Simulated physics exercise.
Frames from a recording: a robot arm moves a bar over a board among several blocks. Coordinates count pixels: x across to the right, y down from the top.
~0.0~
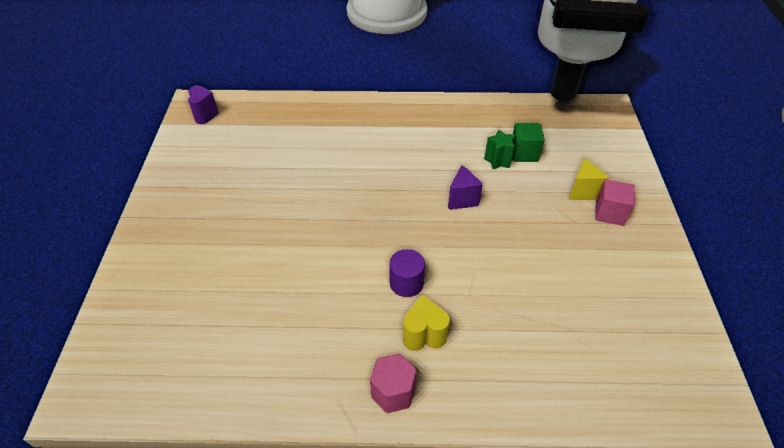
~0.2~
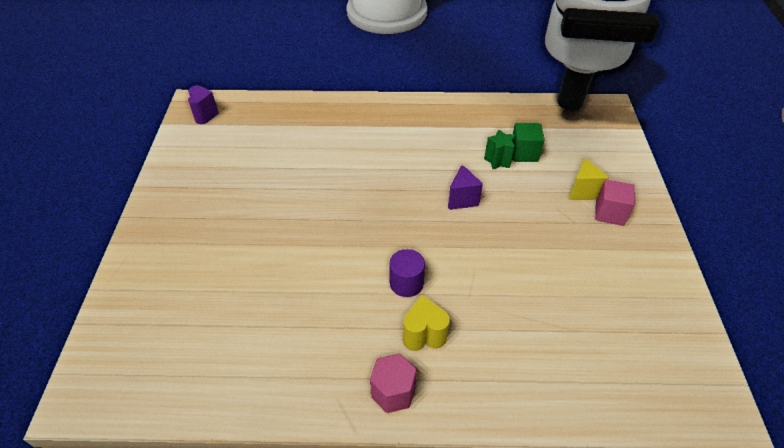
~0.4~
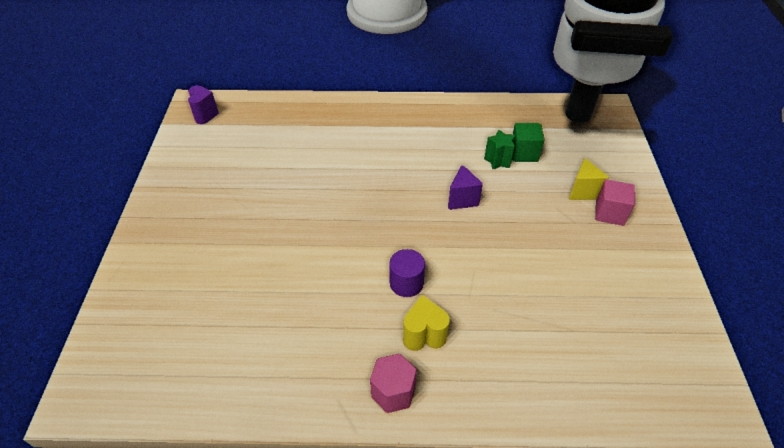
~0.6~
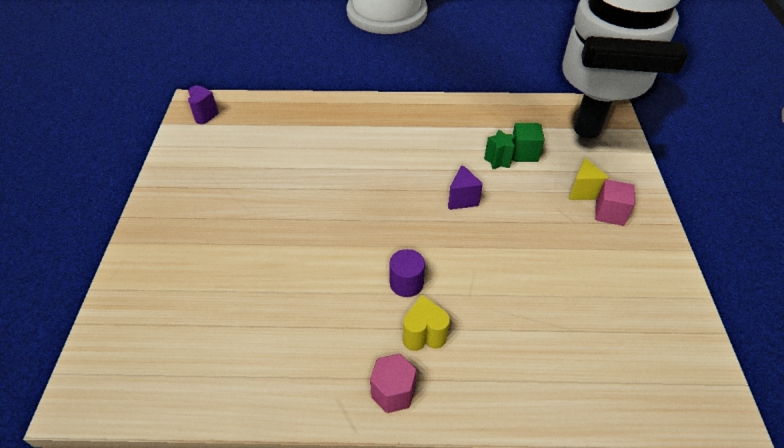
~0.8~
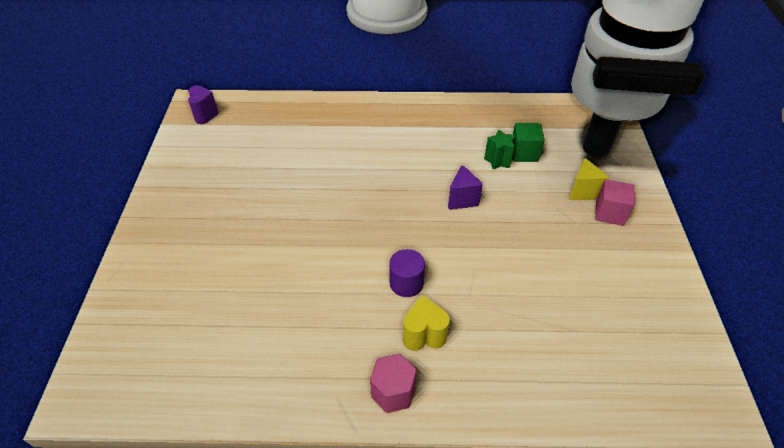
A robot arm with a black tip works at the upper right of a pale wooden board on blue, seen from above at an angle. A green cube and star, a yellow triangle beside a pink cube, purple pieces, a yellow heart and a pink hexagon lie scattered across it. The arm shifts slightly right and downward, nearing the yellow triangle, while the blocks and view stay still.
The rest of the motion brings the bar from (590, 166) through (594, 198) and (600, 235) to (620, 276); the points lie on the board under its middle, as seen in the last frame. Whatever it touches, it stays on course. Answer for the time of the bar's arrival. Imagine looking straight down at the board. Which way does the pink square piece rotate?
It turns round anticlockwise.
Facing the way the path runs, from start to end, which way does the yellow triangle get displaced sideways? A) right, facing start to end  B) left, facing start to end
(A)
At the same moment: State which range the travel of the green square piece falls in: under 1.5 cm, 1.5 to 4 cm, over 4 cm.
It gets moved under 1.5 cm.
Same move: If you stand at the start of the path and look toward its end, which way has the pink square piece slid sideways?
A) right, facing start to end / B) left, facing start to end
My answer is option B.
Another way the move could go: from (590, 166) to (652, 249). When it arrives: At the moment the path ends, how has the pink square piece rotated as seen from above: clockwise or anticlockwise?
Seen from above, clockwise.
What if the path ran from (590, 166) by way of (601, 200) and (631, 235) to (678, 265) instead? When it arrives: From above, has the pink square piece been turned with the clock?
I'd say yes.
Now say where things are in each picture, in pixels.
Lower end of the bar (563, 95), tops of blocks, green square piece (530, 131), yellow triangle (591, 171), pink square piece (620, 191), in the first frame.
Bar (570, 104), blocks as before, in the second frame.
Bar (578, 116), blocks as before, in the third frame.
Bar (587, 131), blocks as before, in the fourth frame.
Bar (596, 150), green square piece (530, 131), yellow triangle (591, 171), pink square piece (620, 191), in the fifth frame.
The first path, step by step. One third of the way, bar (600, 183); yellow triangle (581, 187), turned 20° anticlockwise; pink square piece (619, 198), turned 35° anticlockwise.
Two thirds of the way, bar (607, 221); yellow triangle (580, 200), turned 55° clockwise; pink square piece (640, 232), turned 80° anticlockwise.
At the end, bar (628, 261); green square piece not moved; yellow triangle (580, 200), turned 55° clockwise; pink square piece (663, 252), turned 115° anticlockwise.
